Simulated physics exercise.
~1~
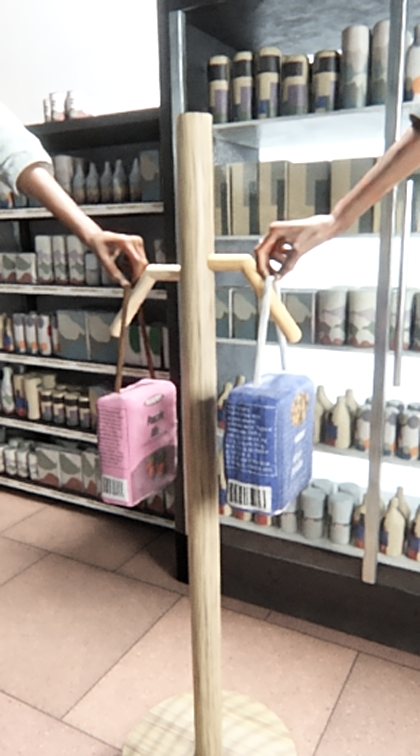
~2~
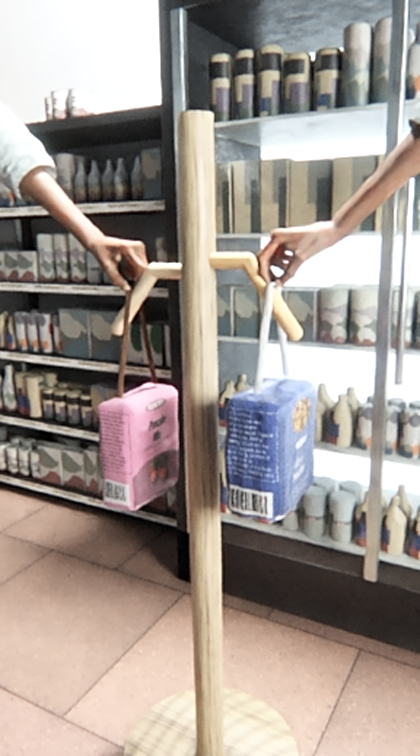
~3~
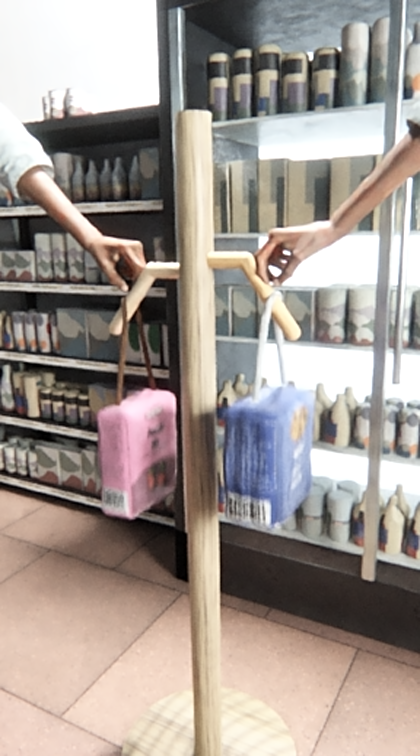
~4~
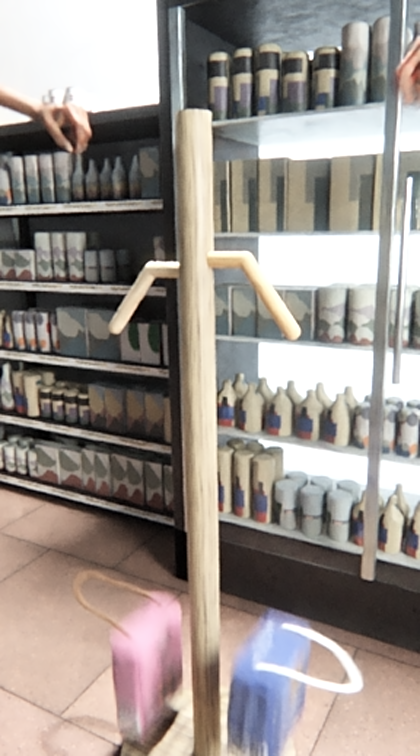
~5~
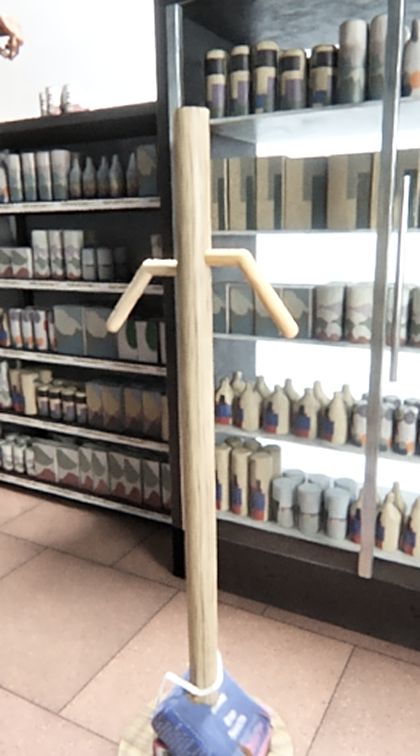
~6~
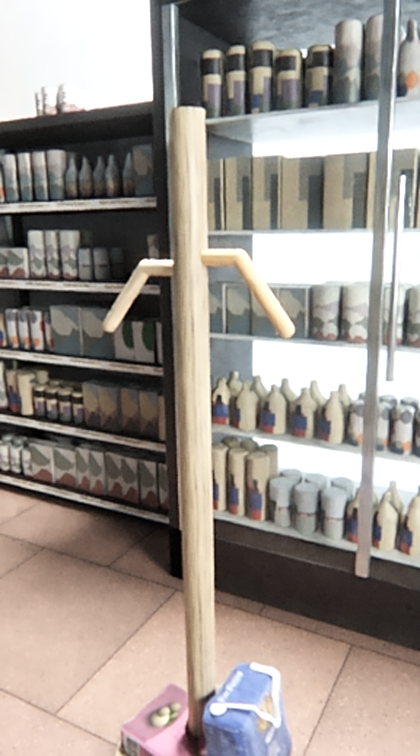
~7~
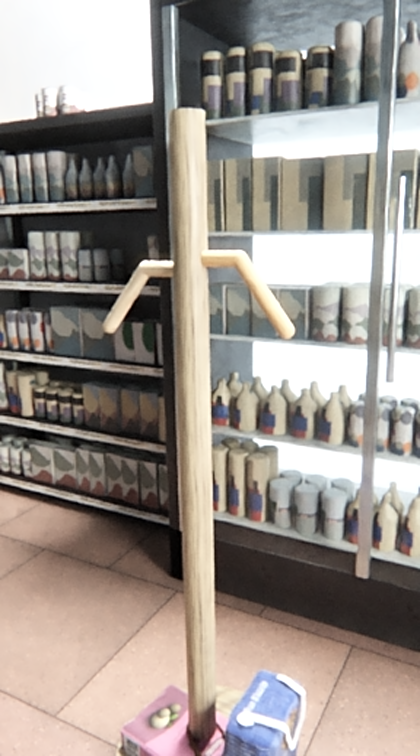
In a shop aisle lined with stocked shelves, two hands hold a pink sack and a blue sack by their loops at the left and right pegs of a wooden stand, then let go, and both sacks drop, tumble and end up on the floor around its base.
